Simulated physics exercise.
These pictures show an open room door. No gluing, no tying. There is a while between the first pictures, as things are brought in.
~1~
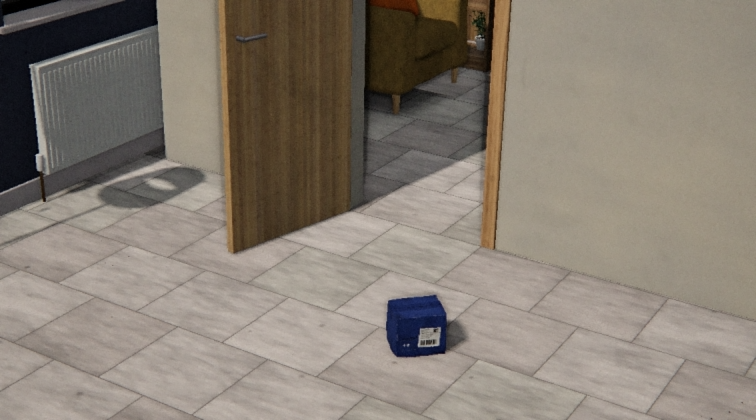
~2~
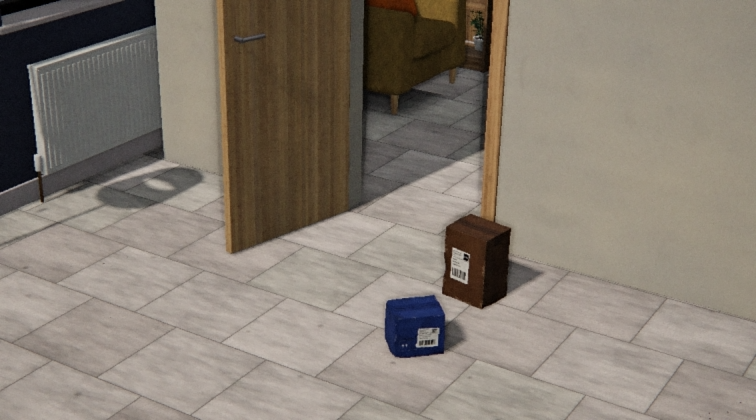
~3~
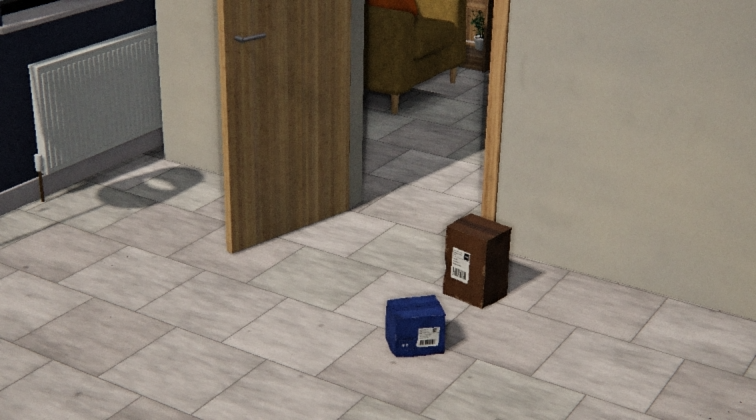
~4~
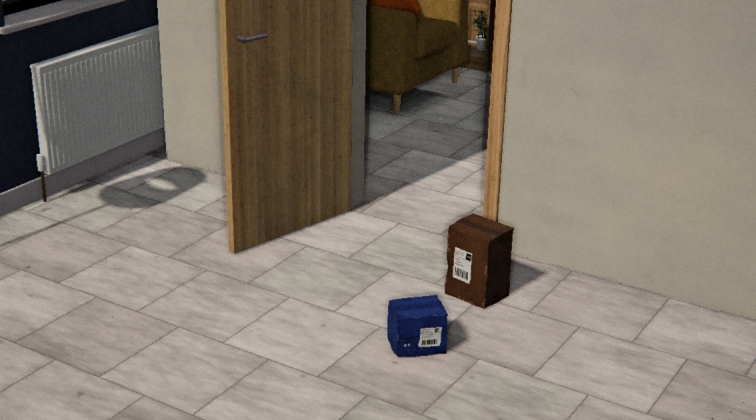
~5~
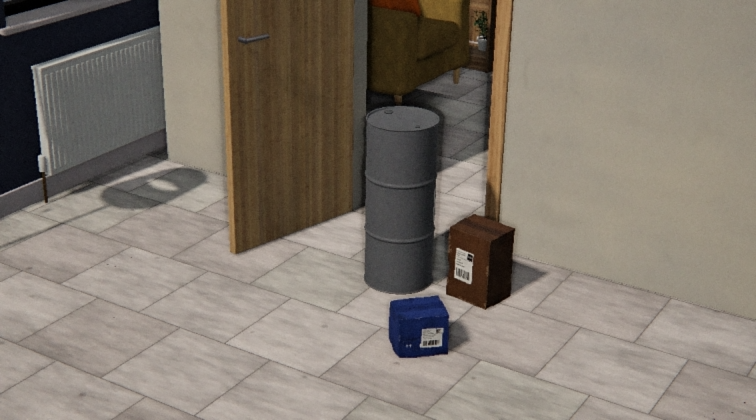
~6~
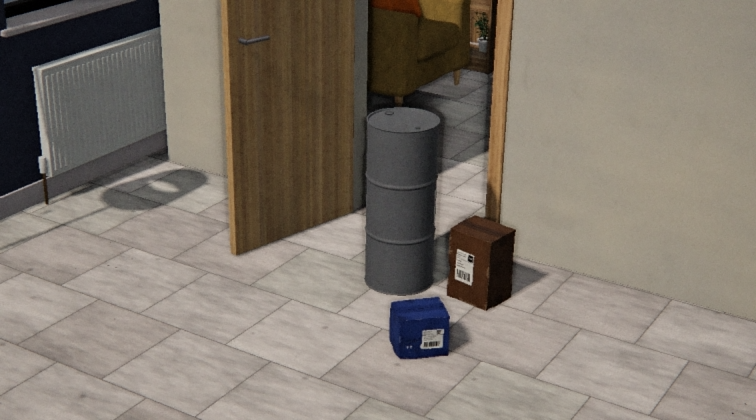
The video shows a wide-open wooden door and a blue parcel on a tiled floor; a brown box appears beside the doorway, then a grey drum appears in front of the opening, while the door stays still.
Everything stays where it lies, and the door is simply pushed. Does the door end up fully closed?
The door ends up partly open.
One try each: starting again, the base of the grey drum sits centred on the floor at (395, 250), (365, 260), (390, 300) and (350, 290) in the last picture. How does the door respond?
Try one: The door gets held up; try two: It gets held up; try three: It swings to; try four: It gets held up.
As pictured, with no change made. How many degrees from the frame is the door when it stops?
I'd say it stays open by roughly 55 degrees.
Then, 0.50 s on from there, open by 93°.
Then, 0.70 s on from there, open by 83°.
Then, 1.00 s on from there, open by 66°.
Then, 1.20 s on from there, open by 53°.
In the end, open by 53°; all 3 unmoved. At the end, from the last picture's camera, grey drum near (403, 202).
